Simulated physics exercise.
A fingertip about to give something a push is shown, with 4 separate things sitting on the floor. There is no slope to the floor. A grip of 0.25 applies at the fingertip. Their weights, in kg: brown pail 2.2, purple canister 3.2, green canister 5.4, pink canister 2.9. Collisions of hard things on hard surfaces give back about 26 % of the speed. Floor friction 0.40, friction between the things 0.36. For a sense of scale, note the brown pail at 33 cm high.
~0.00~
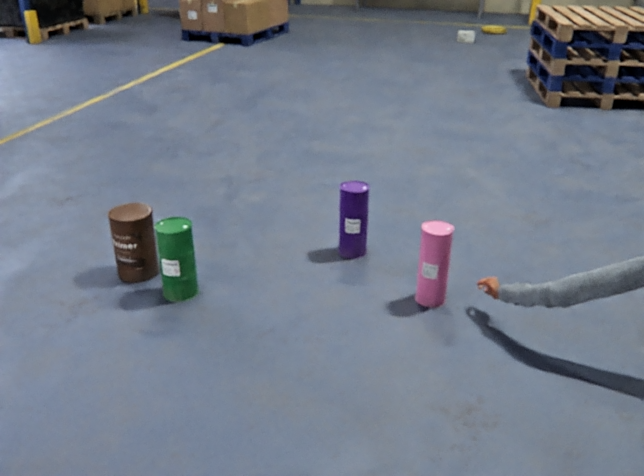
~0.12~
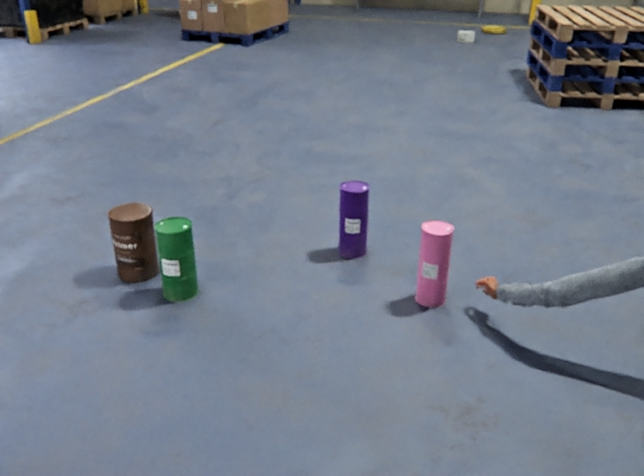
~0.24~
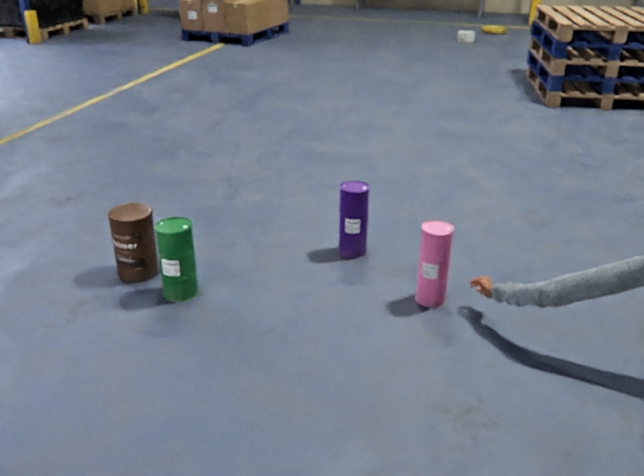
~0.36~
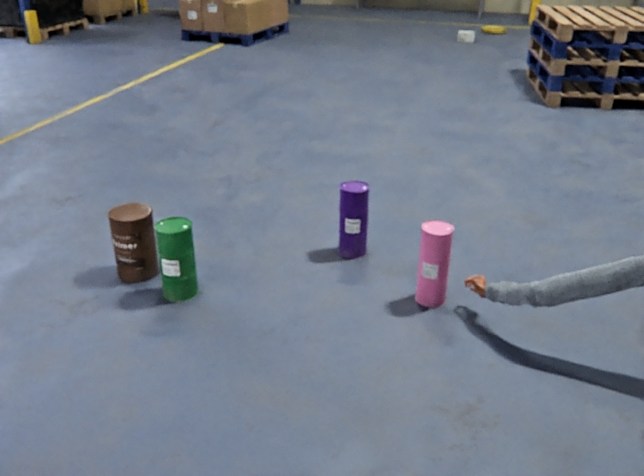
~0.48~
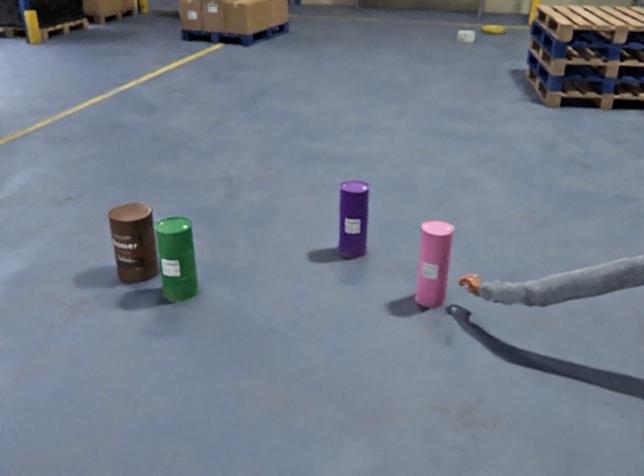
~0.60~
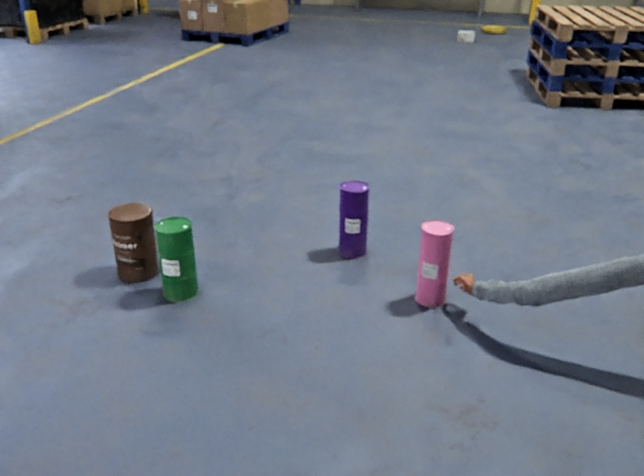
A pink canister stands right of centre on a blue-grey warehouse floor, seen from a fixed, raised viewpoint, with stacked pallets and boxes behind. A purple canister sits farther back near the middle, while a green canister stands in front of a brown pail on the left. From the right, a grey-sleeved arm slides its hand slowly leftward, closing the small gap toward the pink canister, while everything else stays still.
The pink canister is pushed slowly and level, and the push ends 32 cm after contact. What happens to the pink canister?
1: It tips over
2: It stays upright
It stays upright.
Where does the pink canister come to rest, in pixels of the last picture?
Look near (365, 254) in the last picture.
Around 1.20 s, finger moved 23 cm; pink canister shifted 10 cm near (411, 261).
Around 1.70 s, finger moved 34 cm; pink canister shifted 21 cm near (388, 258).
Finally (2.8 s), not toppled but over 14 cm from the start, pink canister; the other 3 still in place (within 14 cm). Final places as that camera would see them, pink canister near (365, 254).
